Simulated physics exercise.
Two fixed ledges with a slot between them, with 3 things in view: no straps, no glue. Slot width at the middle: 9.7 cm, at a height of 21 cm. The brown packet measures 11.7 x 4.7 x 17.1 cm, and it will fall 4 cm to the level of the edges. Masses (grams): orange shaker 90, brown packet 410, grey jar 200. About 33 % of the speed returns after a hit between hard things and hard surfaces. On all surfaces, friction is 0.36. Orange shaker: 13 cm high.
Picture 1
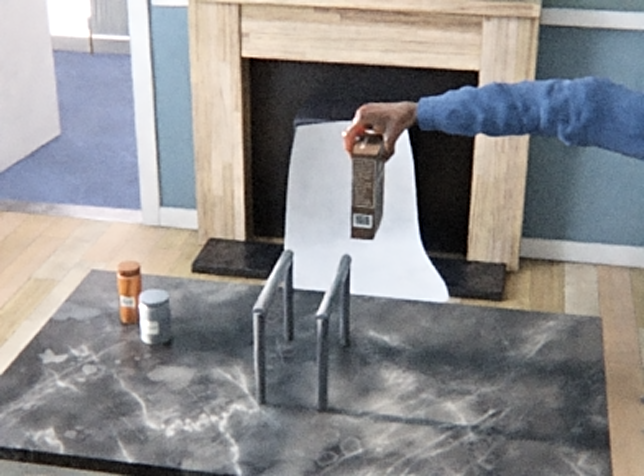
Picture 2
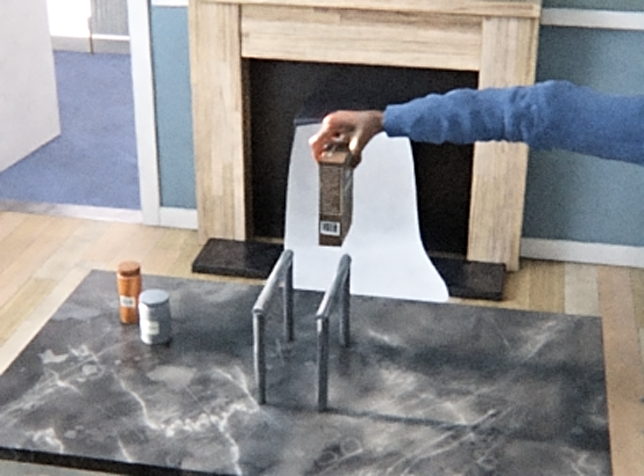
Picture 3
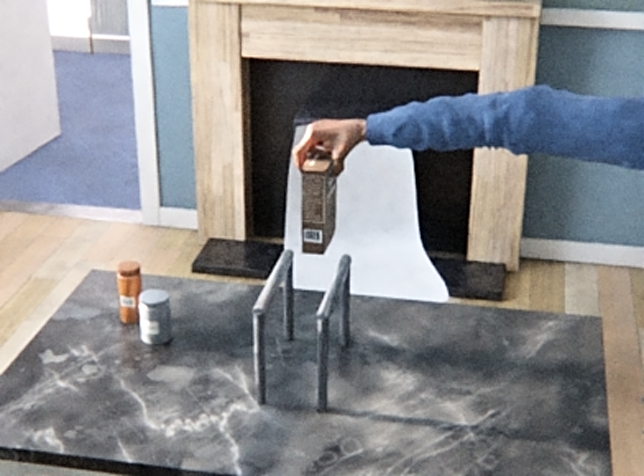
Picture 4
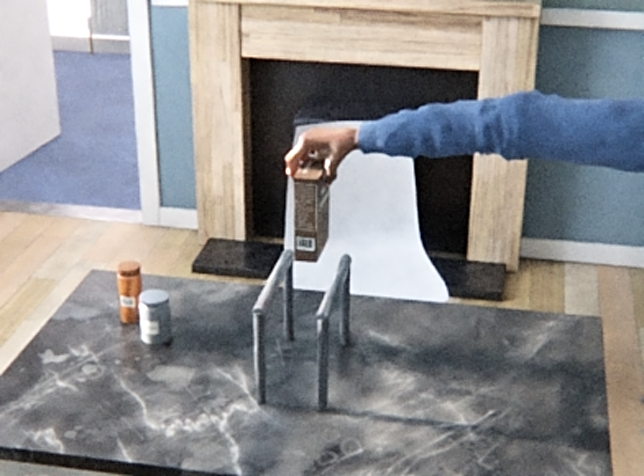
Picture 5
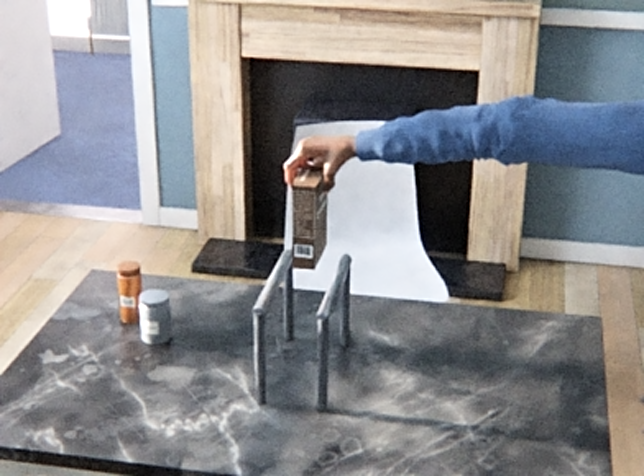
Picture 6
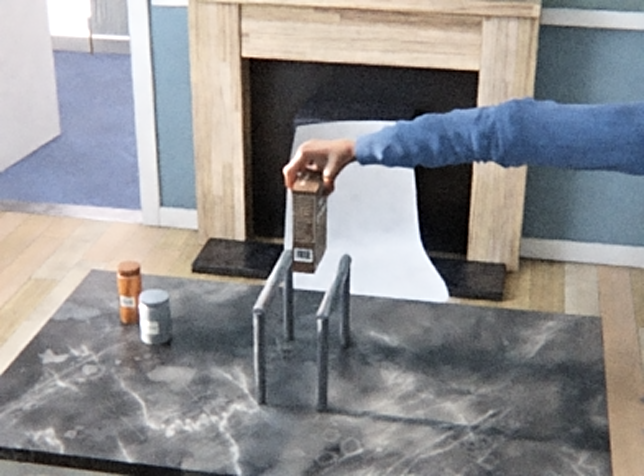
A brown packet, gripped from above by a hand in a blue sleeve, moves left in front of a fireplace and sinks slightly. It then lowers a little more, ending just above two parallel metal rails on a dark marbled surface, where an orange shaker and a grey jar stay still.
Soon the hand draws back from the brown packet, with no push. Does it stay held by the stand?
No, it drops through.
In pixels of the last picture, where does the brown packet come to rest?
Roughly (310, 335).
Then, 0.30 s after the last picture, brown packet slid 20 cm near (310, 312).
Then, 0.40 s after the last picture, brown packet slid 22 cm near (310, 323).
At rest, not toppled but over 4 cm from the start, brown packet; the other 2 in place, give or take 4 cm. Seen from the same camera at the end, brown packet near (310, 336). The packet drops through.
